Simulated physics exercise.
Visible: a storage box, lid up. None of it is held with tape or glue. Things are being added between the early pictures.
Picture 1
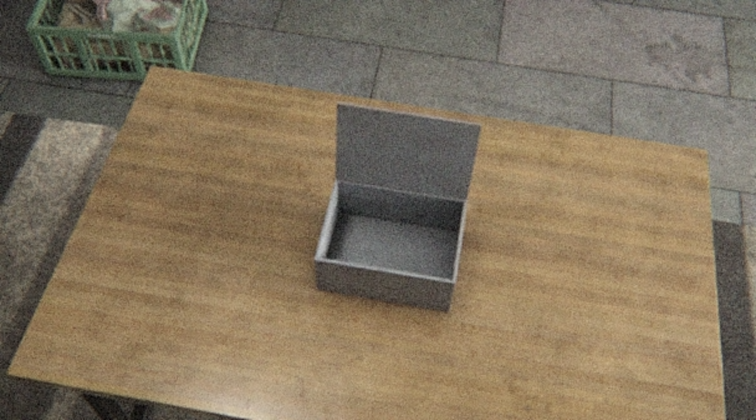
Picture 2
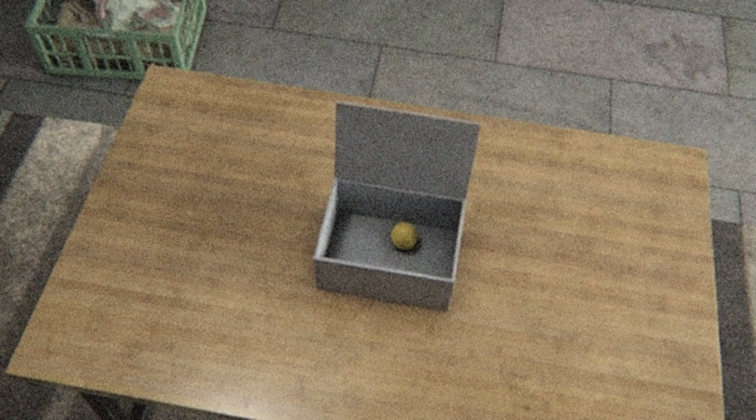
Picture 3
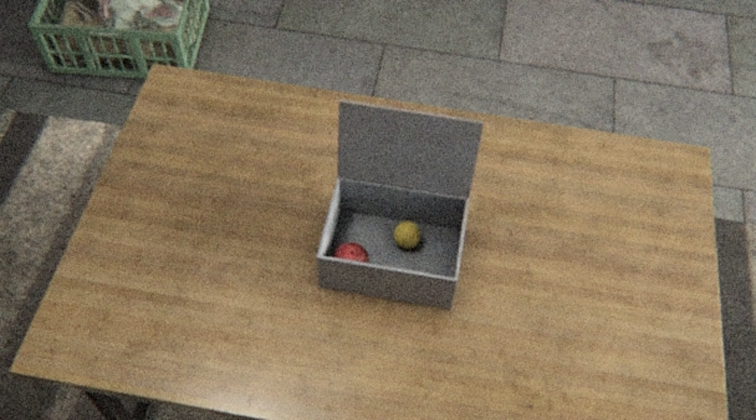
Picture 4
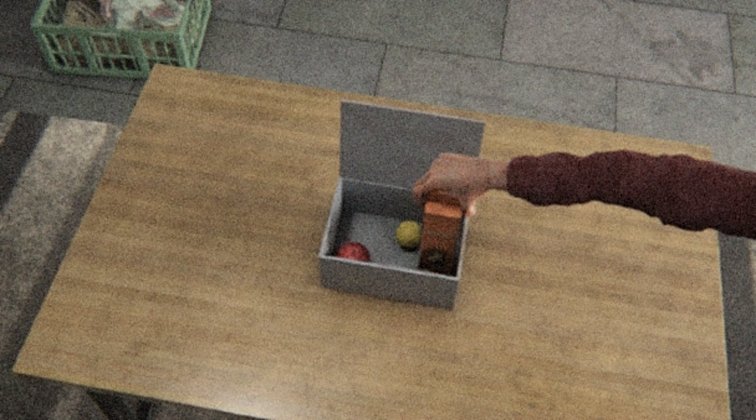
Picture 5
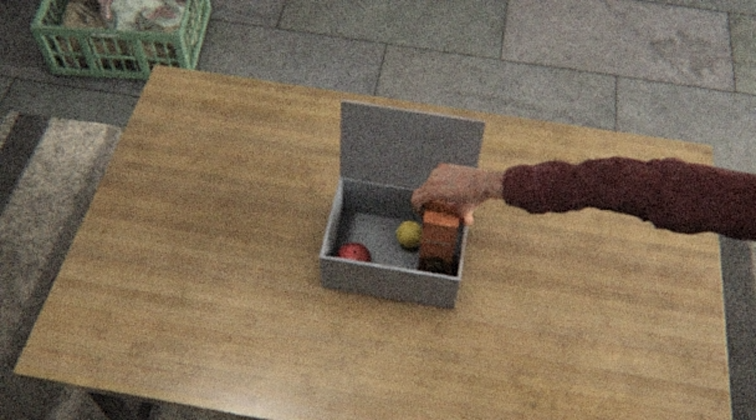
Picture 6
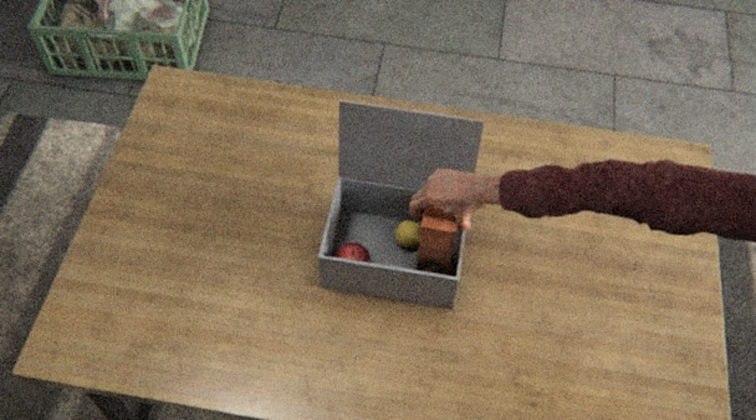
On a wooden table, an open grey box was empty, then held a yellow ball, then a red one too, before a hand reached in from the right and lowered an orange carton inside.
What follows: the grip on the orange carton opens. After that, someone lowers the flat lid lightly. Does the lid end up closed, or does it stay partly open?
The lid is kept from dropping.
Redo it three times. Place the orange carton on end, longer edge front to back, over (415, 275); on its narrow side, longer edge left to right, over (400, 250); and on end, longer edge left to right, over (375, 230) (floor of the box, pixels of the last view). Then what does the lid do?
Attempt one, it is left gaping; attempt two, it settles down; attempt three, it is left gaping.
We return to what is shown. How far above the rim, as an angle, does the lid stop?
It comes to about 50°.
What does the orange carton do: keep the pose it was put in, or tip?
Looking at the last picture, it is left as set.
Then, 1.30 s past the last view, lid 77° above the rim.
Then, 1.80 s past the last view, lid 51° above the rim.
Finally, lid 51° above the rim; all 3 still in place. Final places as the last picture's camera would see them, orange carton near (437, 244).
